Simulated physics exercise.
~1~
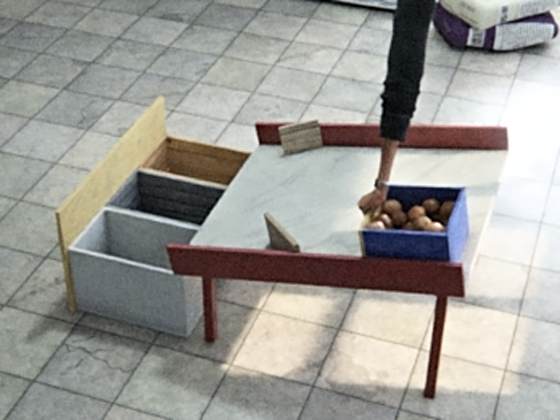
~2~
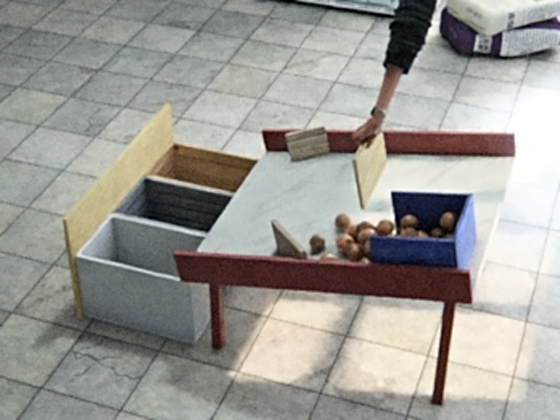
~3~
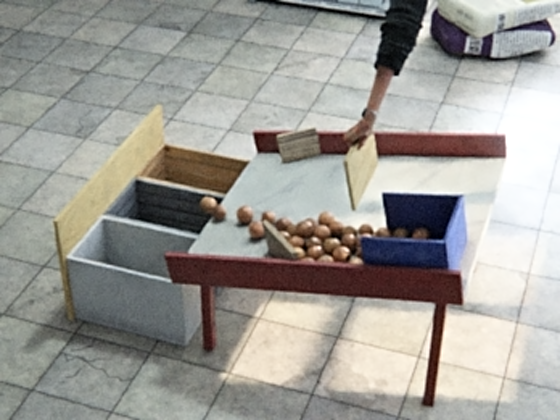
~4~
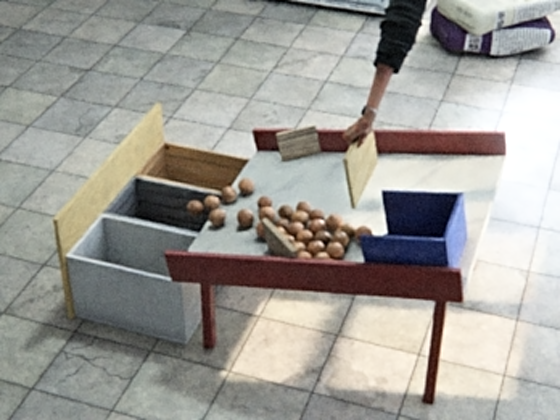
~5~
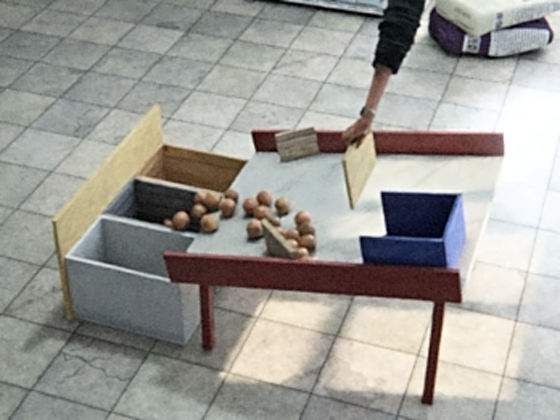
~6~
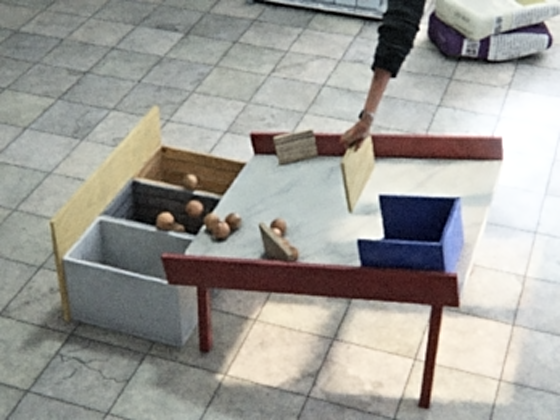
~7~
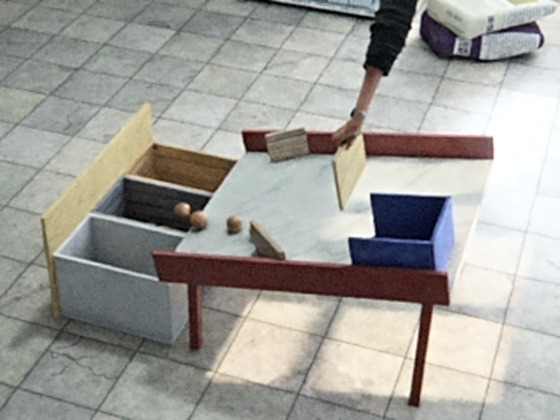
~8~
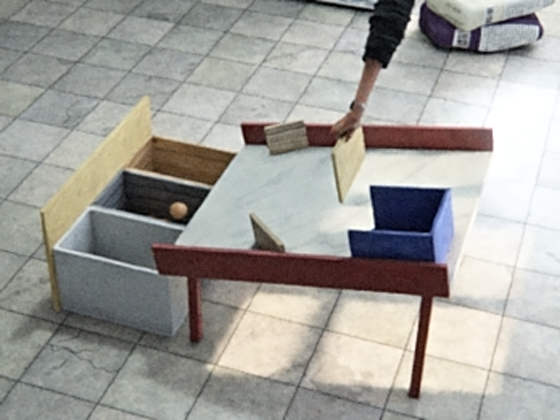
A hand lifting a gate from a blue pen, releasing onions that roll down a sloping table, mostly into the grey tote.
